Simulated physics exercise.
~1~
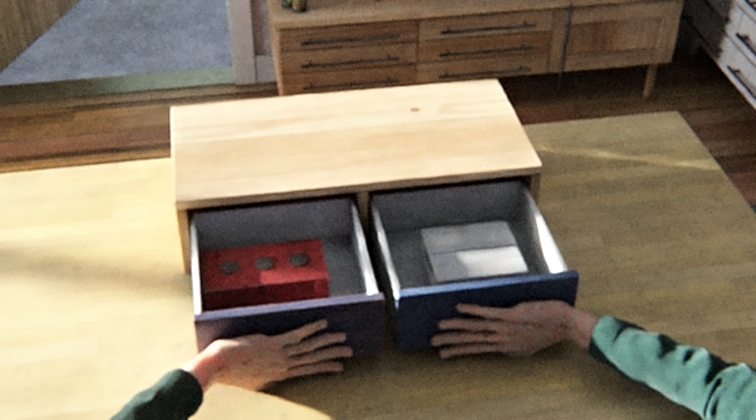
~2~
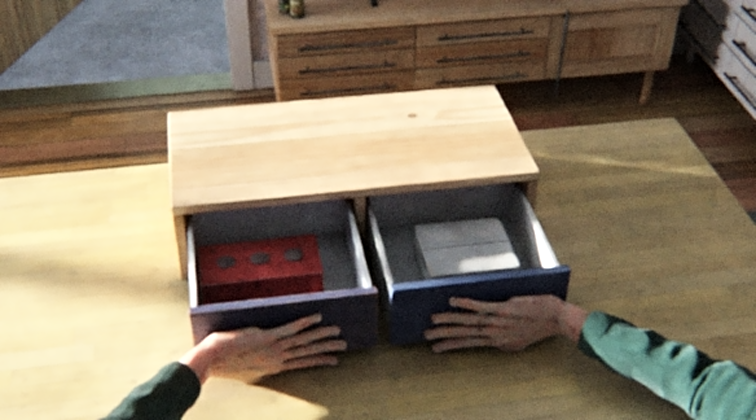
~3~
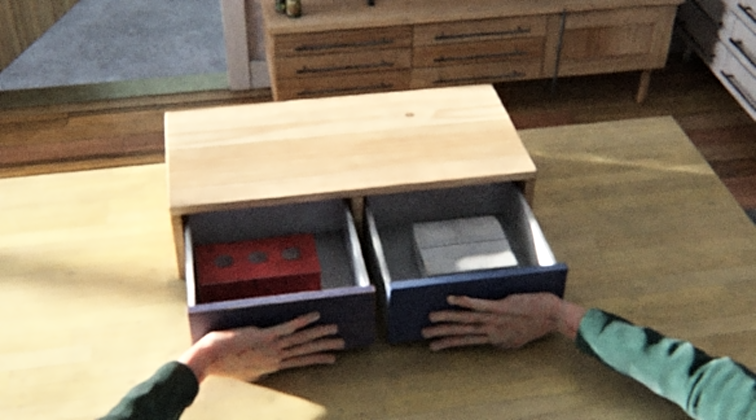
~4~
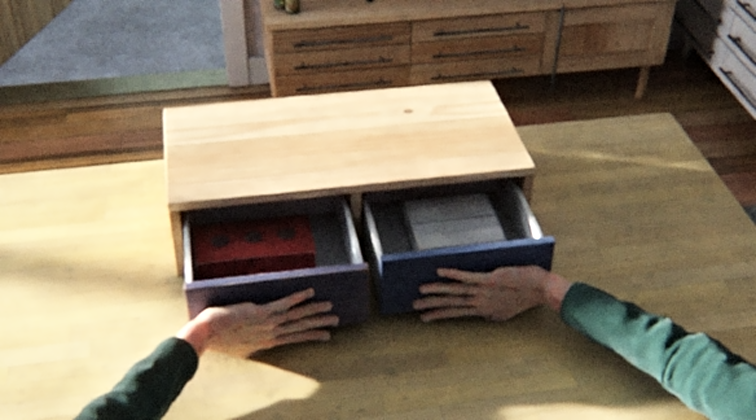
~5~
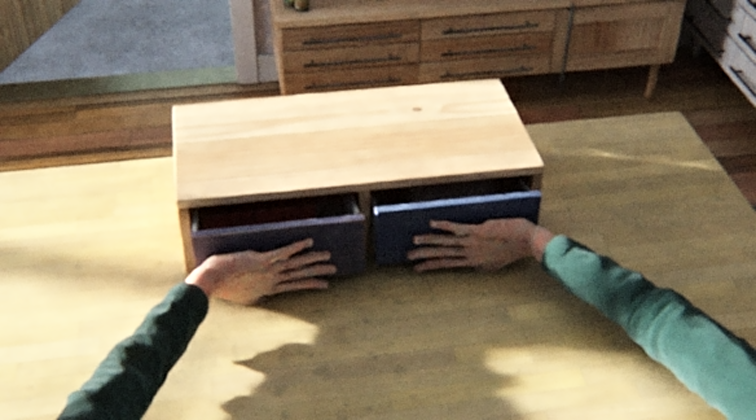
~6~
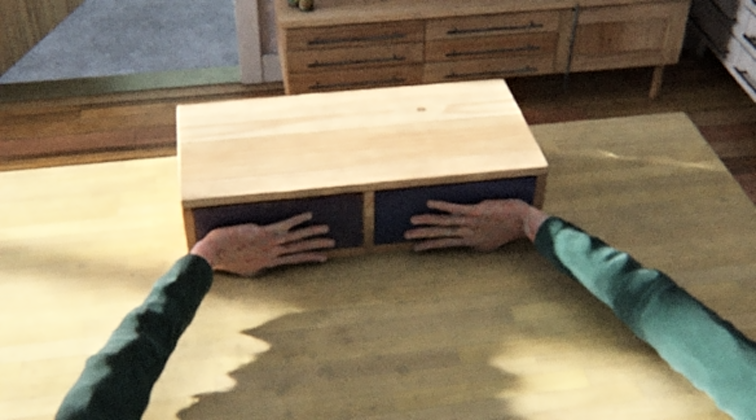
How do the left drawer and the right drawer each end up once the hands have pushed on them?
The left drawer goes all the way into the chest, and the right drawer goes all the way in as well.
